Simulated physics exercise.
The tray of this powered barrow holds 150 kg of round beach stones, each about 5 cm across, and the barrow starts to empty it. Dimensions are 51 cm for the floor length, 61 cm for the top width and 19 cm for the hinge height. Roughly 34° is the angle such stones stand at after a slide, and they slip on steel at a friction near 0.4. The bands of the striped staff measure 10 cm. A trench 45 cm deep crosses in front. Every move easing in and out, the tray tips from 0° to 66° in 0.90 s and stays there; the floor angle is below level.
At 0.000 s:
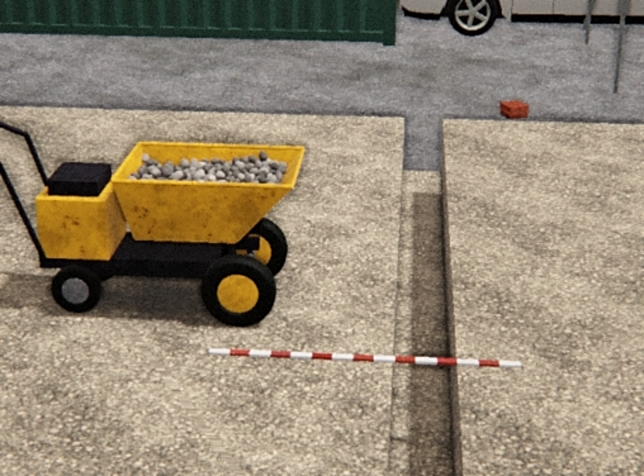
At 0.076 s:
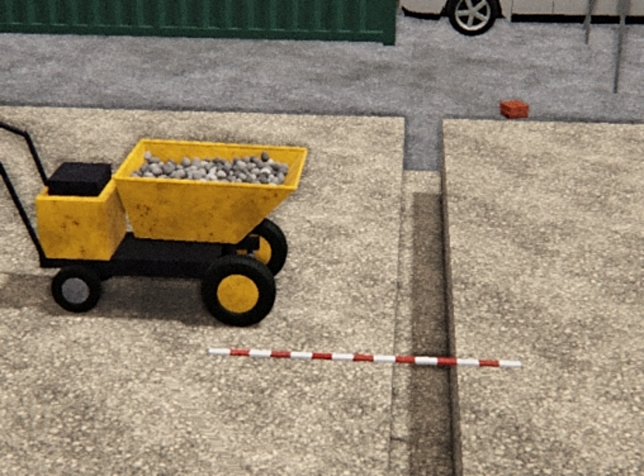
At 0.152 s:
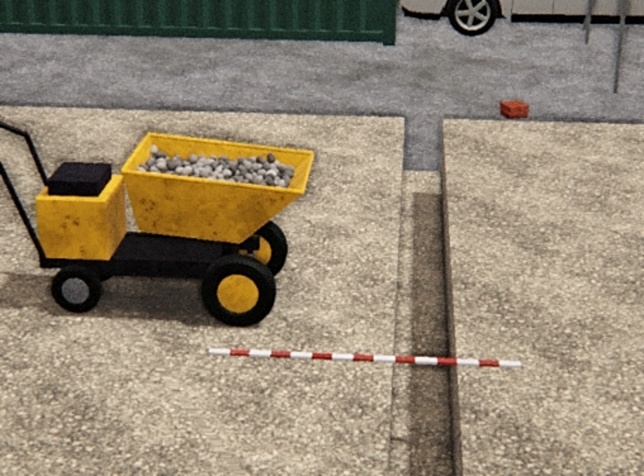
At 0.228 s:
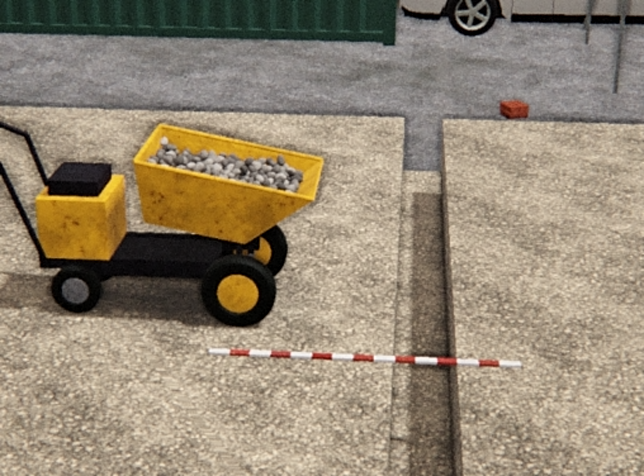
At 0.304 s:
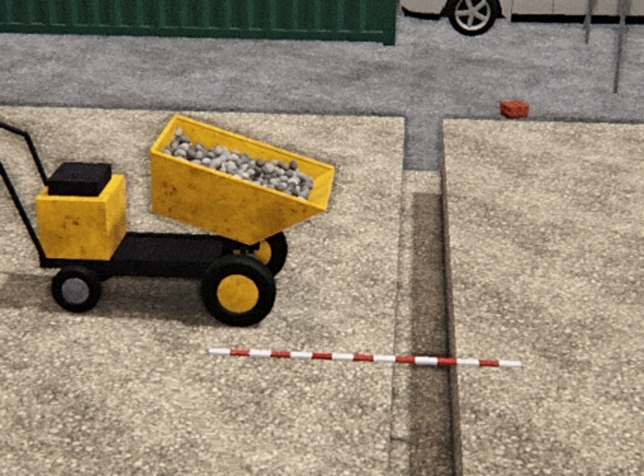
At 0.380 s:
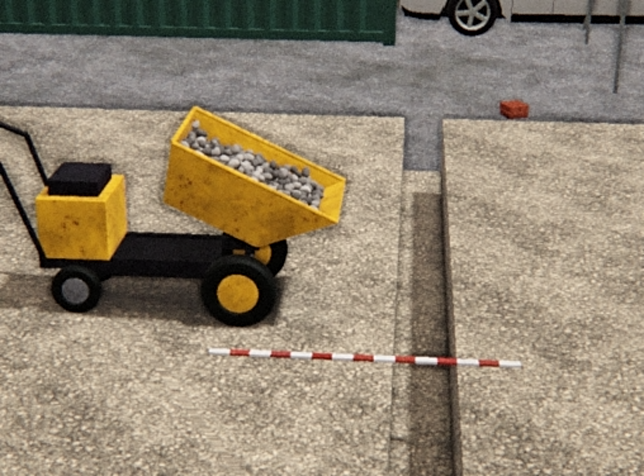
A yellow powered barrow stood still on the pale ground while its tray, loaded with grey stones, tilted steadily upward at the back, its front lip leaning toward the trench on the right.
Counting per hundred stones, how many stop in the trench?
Some 93.
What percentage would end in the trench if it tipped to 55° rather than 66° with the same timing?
Roughly 70% would end there.
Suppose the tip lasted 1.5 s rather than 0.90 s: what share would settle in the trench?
Close to 95 percent, then.
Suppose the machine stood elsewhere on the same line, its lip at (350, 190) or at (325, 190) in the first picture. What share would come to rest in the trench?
Estimates: 45 % then 75 %.
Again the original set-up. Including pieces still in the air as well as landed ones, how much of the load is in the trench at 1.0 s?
Some 25 per cent.
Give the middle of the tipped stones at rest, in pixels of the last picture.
About (422, 365).
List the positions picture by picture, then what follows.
Lip at (292, 187), floor tilted 0°, highest stones at (232, 165), in the first frame.
Lip at (295, 188), floor tilted 1°, highest stones at (233, 164); the stones move at 0.3 m/s on average, in the second frame.
The tray is at 5°, its lip at (302, 193); the top of the load is at (173, 161); the stones move at 0.5 m/s on average, in the third frame.
Lip at (313, 199), floor tilted 11°, highest stones at (173, 154); the stones move at 0.7 m/s on average, in the fourth frame.
Lip at (325, 209), floor tilted 18°, highest stones at (179, 145); the stones move at 0.9 m/s on average, in the fifth frame.
Lip at (337, 222), floor tilted 25°, highest stones at (195, 138); the stones move at 1.0 m/s on average, in the sixth frame.
After 0.7 s the floor is at 56°; 100 % in the tray; the foremost stones are at (362, 255).
After 1.0 s the floor is at 66°; 68 % in the tray, 7 % short of the trench, 24 % in the trench; the foremost stones are at (444, 347).
After 1.4 s the floor is at 66°; 26 % in the tray, 8 % short of the trench, 65 % in the trench, 1 % past the trench; the foremost stones are at (505, 305).
After 3.3 s the floor is at 66°; 0 % in the tray, 6 % short of the trench, 93 % in the trench, 1 % past the trench; the foremost stones are at (548, 306).
